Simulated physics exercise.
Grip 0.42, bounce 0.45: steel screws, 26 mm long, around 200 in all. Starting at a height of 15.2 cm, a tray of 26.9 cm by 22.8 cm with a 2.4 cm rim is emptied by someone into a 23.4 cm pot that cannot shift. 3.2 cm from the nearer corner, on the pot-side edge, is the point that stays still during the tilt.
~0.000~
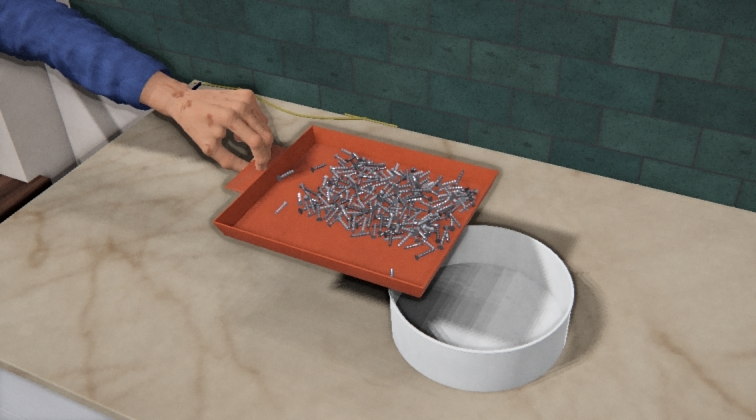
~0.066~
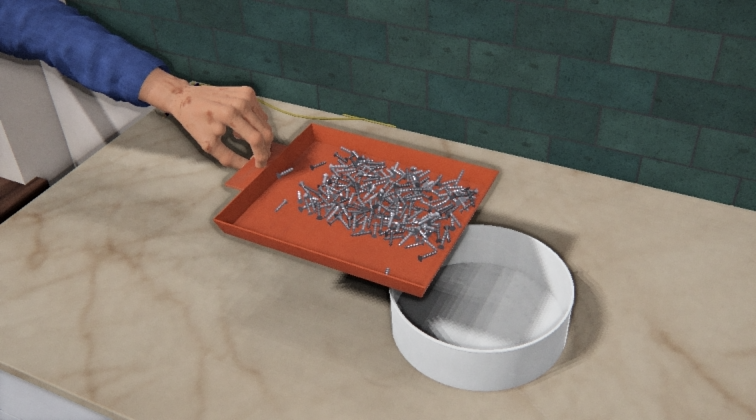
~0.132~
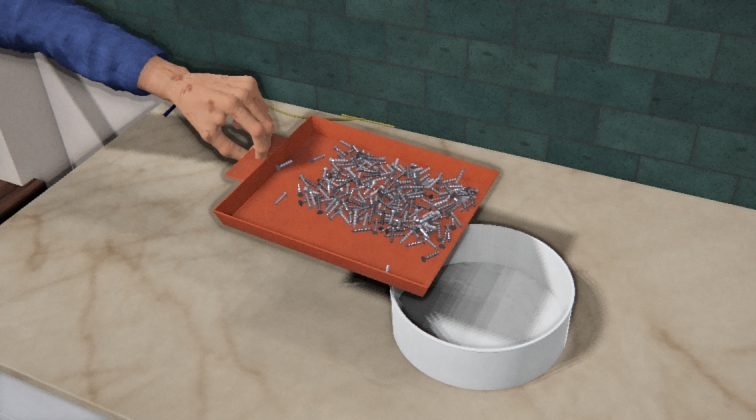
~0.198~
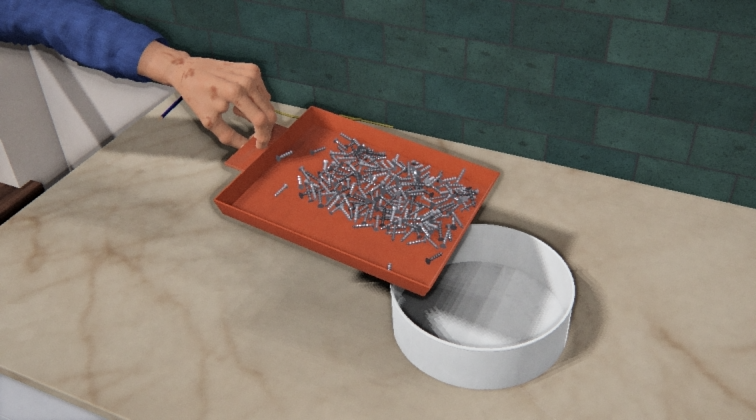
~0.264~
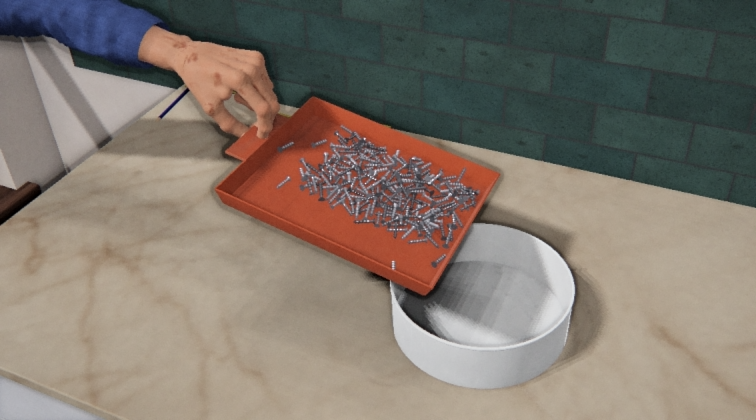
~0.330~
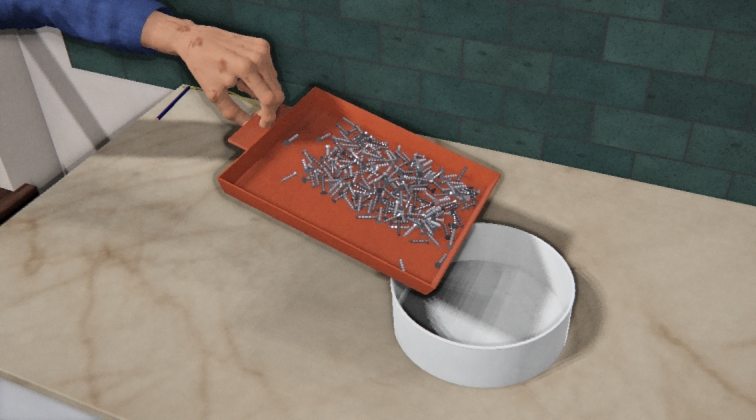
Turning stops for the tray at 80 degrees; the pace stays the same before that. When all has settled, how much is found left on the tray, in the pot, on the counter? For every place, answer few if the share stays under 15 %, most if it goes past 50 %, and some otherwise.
Shares - tray: Few; pot: Most; counter: Few.
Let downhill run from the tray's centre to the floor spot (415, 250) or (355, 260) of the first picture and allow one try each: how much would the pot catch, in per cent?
Near 55 and 0 per cent, in that order.
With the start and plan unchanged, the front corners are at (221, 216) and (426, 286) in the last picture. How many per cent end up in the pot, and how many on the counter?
Pot 0 % / counter 100 %.
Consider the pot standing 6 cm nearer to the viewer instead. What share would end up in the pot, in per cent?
Estimated share: Around 65 in a hundred.
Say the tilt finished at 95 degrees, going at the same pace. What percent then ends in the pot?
In that case, near 100 percent.
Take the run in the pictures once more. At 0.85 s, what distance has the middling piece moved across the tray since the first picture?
Around 7 centimetres.
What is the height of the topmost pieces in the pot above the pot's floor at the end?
Some 2.5 cm above the floor.
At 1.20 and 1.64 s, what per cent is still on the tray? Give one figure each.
In order, near 95 and near 35.
After 0.85 s, tilt 46 degrees; the tray holds 100 %, the pot 0 %.
Then, at 1.20 s, tilt 67 degrees; the tray holds 95 %, the pot 5 %.
After 1.64 s, tilt 80 degrees; the tray holds 35 %, the pot 50 %.
In the end, at 2.9 s, tray 0 %, pot 95 %, counter 0 %.
